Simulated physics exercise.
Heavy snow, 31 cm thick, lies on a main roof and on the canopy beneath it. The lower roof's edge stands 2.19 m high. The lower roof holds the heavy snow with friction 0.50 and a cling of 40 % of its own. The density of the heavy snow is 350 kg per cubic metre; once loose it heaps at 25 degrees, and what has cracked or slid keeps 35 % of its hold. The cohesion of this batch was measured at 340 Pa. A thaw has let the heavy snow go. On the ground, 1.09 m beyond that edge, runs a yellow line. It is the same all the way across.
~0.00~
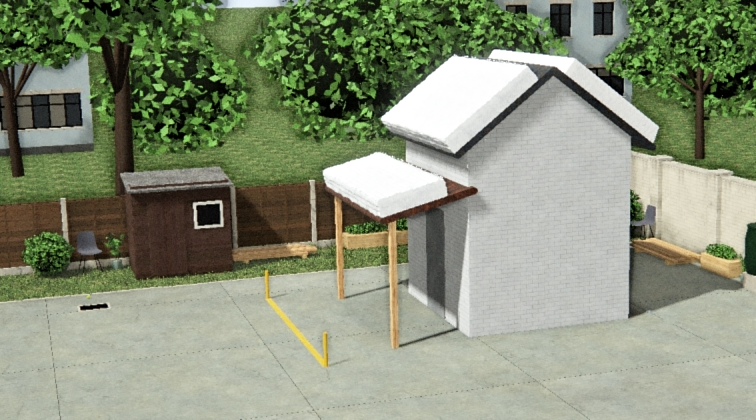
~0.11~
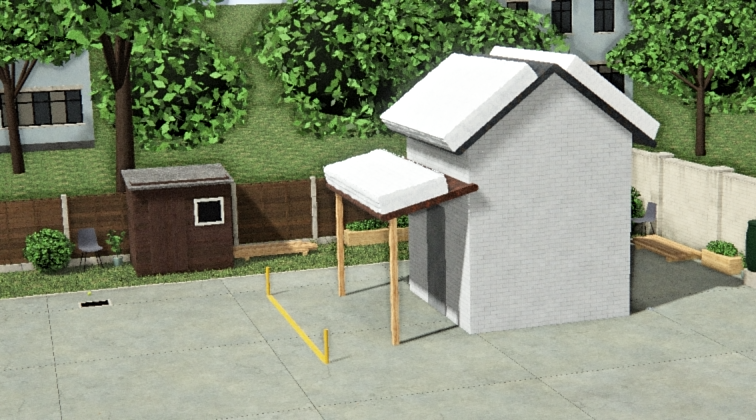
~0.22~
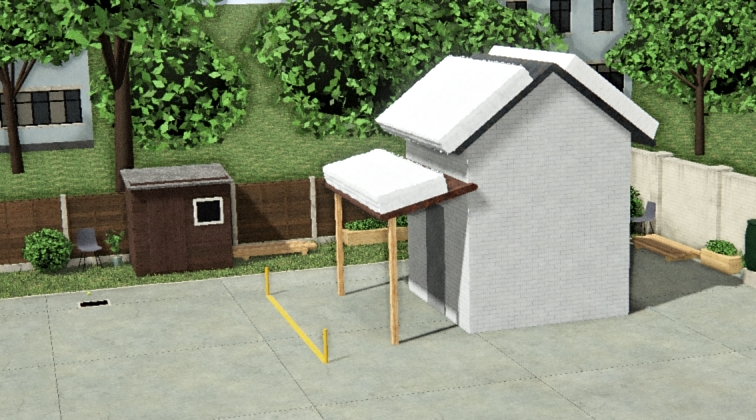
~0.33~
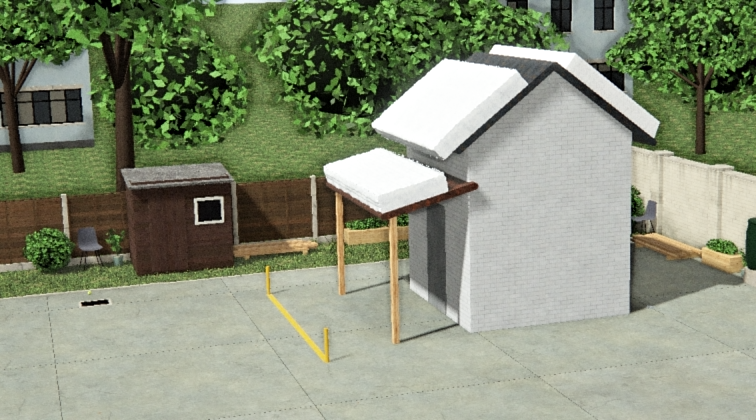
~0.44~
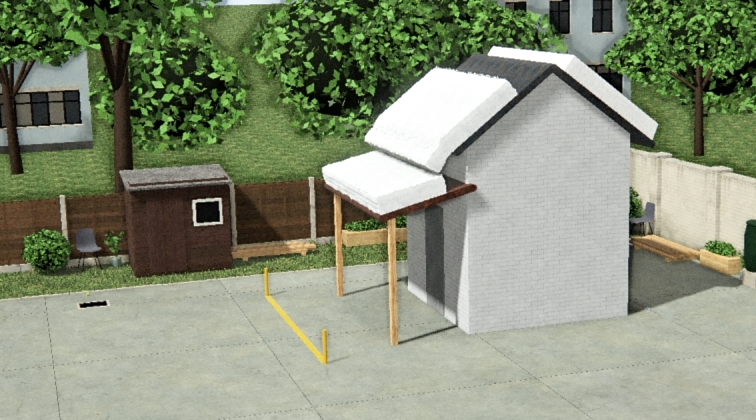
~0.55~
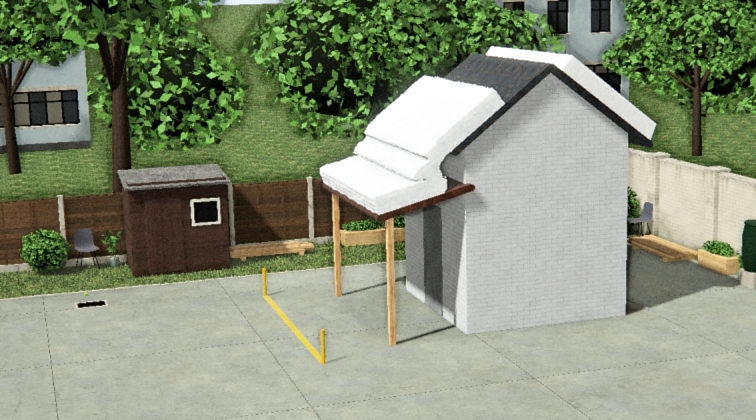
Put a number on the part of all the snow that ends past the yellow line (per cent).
The part of all the snow that ends past the yellow line is near 40 %.
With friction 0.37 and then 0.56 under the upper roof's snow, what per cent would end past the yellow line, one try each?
In turn about 30 %, 16 %.
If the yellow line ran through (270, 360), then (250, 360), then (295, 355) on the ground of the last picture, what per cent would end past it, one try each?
In turn about 22 %, 16 %, 30 %.
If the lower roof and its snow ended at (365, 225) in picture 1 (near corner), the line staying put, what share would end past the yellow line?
Then about 35 %.
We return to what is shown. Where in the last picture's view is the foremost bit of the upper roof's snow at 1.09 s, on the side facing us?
At about (348, 211).
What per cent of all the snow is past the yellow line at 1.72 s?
Some 30 per cent.
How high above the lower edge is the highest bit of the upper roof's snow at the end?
Some 0.6 m.
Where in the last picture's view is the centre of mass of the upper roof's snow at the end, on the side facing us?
At about (313, 307).
After 1.09 s, none is below the lower edge and 0 % is past the line.
After 1.72 s, 56 % is below the lower edge and 28 % is past the line.
After 2.36 s, 65 % is below the lower edge and 40 % is past the line.
After 3.00 s, 65 % is below the lower edge and 40 % is past the line.
After 3.10 s, at the end, 65 % is below the lower edge and 40 % is past the line.
